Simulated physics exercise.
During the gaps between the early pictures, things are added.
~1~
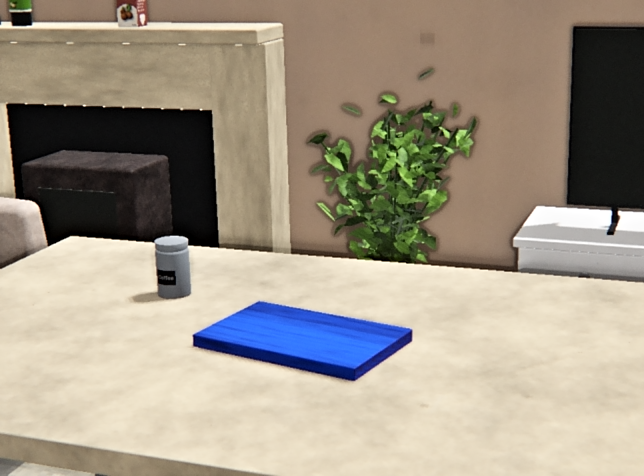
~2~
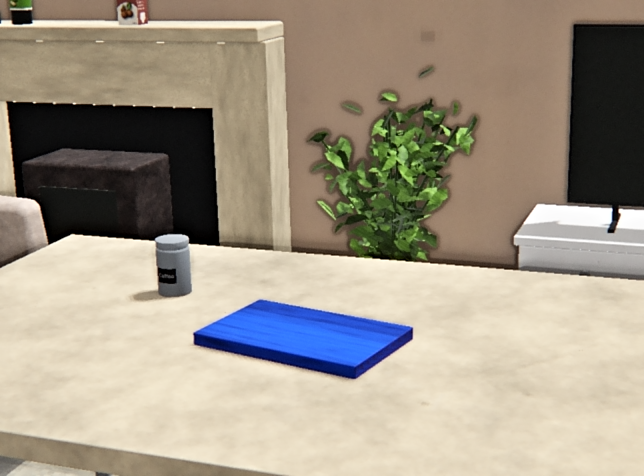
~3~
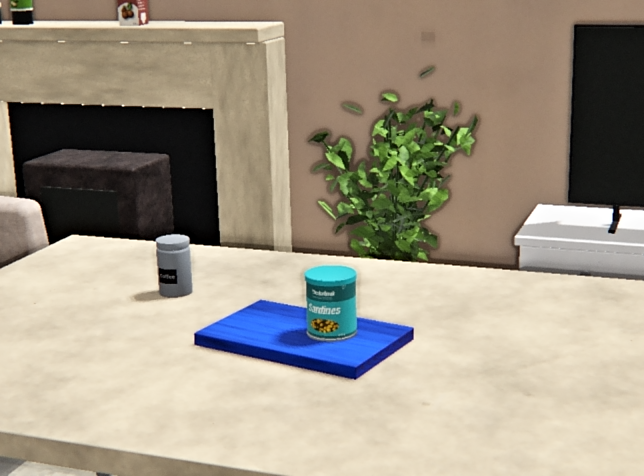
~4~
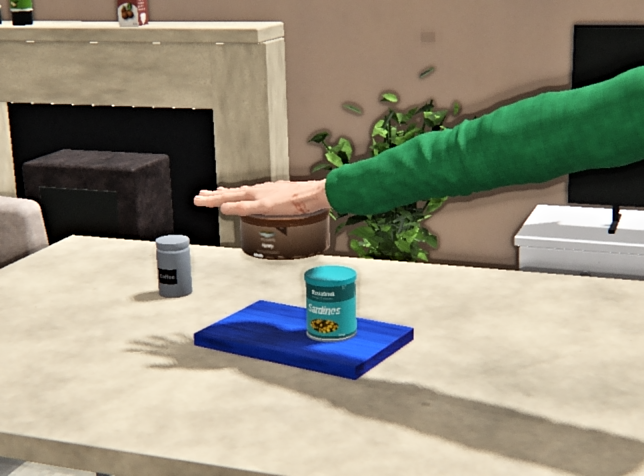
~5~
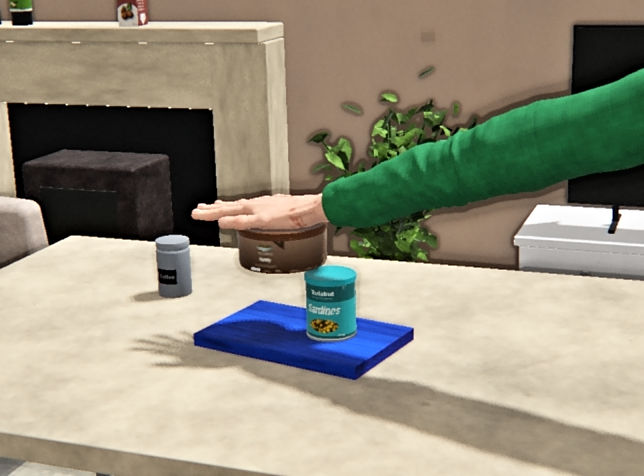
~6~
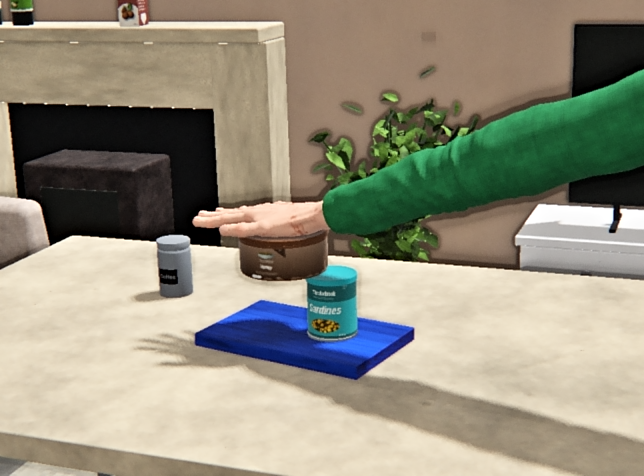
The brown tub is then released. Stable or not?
Not stable, it falls.
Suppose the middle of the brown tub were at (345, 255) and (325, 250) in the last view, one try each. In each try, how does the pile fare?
Lab note - try 1: No collapse; try 2: No collapse.
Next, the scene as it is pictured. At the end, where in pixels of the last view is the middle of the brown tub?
The object finishes somewhere near (277, 282).
Then, 0.30 s past the last view, brown tub now fallen.
Then, 0.60 s past the last view, things are still on the move.
Then, 2.00 s past the last view, nothing new.
Finally, fallen, brown tub; the other 3 still in place. Final places as the last picture's camera would see them, brown tub near (277, 282). The pile gives way.
